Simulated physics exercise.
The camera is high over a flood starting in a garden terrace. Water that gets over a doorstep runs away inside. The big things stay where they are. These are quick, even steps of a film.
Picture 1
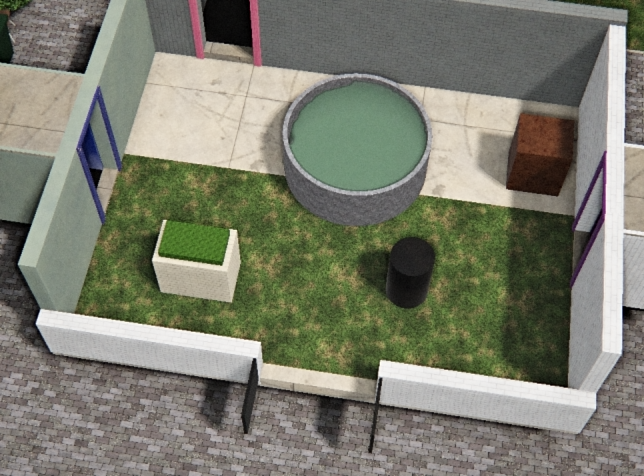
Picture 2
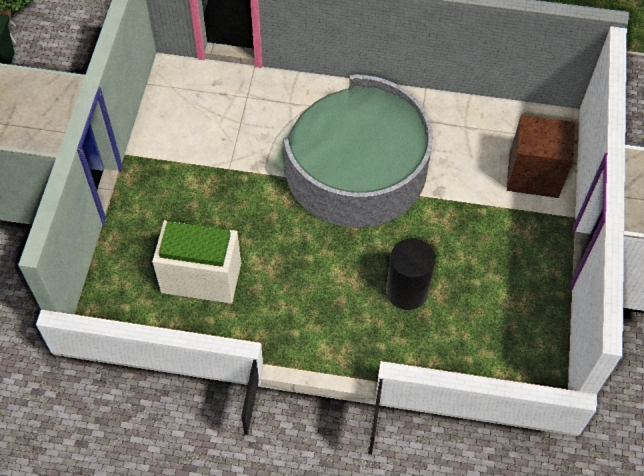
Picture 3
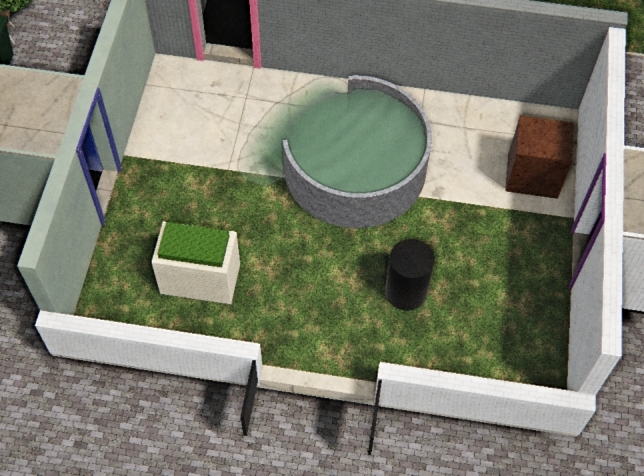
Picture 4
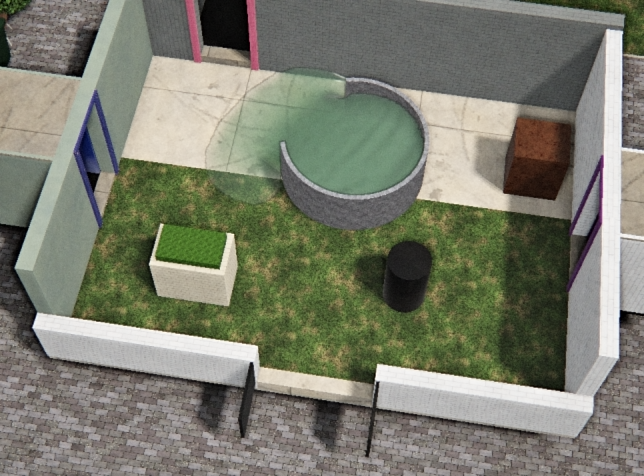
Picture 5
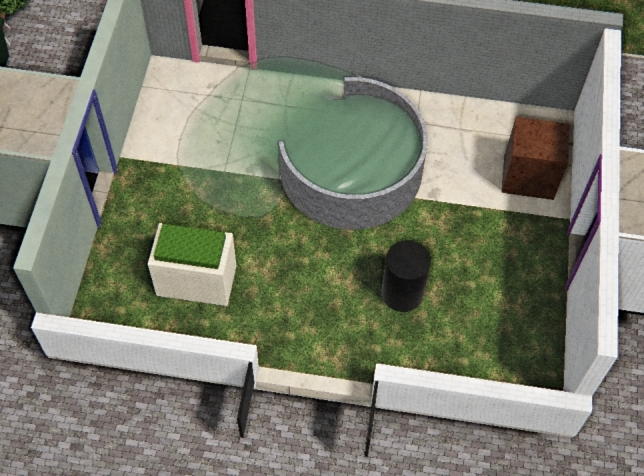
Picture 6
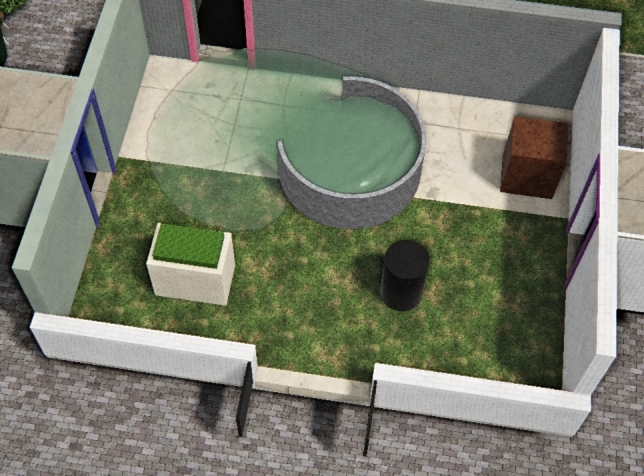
Green water pouring through a gap in the round grey pool's wall and spreading left across pale paving and the grass edge.
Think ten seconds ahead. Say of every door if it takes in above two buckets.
In the end: The blue door floods; the purple door holds within the limit; the pink door floods.
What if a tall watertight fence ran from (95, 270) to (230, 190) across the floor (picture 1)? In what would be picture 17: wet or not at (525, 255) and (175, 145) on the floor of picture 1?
In that order: Dry, covered.
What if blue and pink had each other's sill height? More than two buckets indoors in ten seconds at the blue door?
The blue door takes less.
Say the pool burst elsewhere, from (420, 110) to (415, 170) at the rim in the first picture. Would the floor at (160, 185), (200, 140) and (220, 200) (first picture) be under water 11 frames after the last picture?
In that order: Not flooded, dry, free of water.
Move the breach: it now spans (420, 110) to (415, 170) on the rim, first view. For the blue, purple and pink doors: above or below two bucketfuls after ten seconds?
Then: Blue lets less in, purple passes that mark, pink is under.
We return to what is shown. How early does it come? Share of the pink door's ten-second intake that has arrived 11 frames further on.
I make it 35 per cent.
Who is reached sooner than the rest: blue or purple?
I say the blue-painted one.
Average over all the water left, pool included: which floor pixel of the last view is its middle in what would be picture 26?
Around (239, 162).
A moment on, water covers 30 % of the floor; the blue door wet at the sill, nothing in, the purple door not reached, the pink door under two buckets in.
Next, water covers 35 % of the floor; the blue door under two buckets in, the purple door not reached, the pink door over two buckets in.
Then, water covers 55 % of the floor; the blue door over two buckets in, the purple door not reached, the pink door far over two buckets in.
Later, water covers 80 % of the floor; the blue door far over two buckets in, the purple door wet at the sill, nothing in, the pink door far over two buckets in.
In the end, water covers 100 % of the floor; the blue door far over two buckets in, the purple door wet at the sill, nothing in, the pink door far over two buckets in.
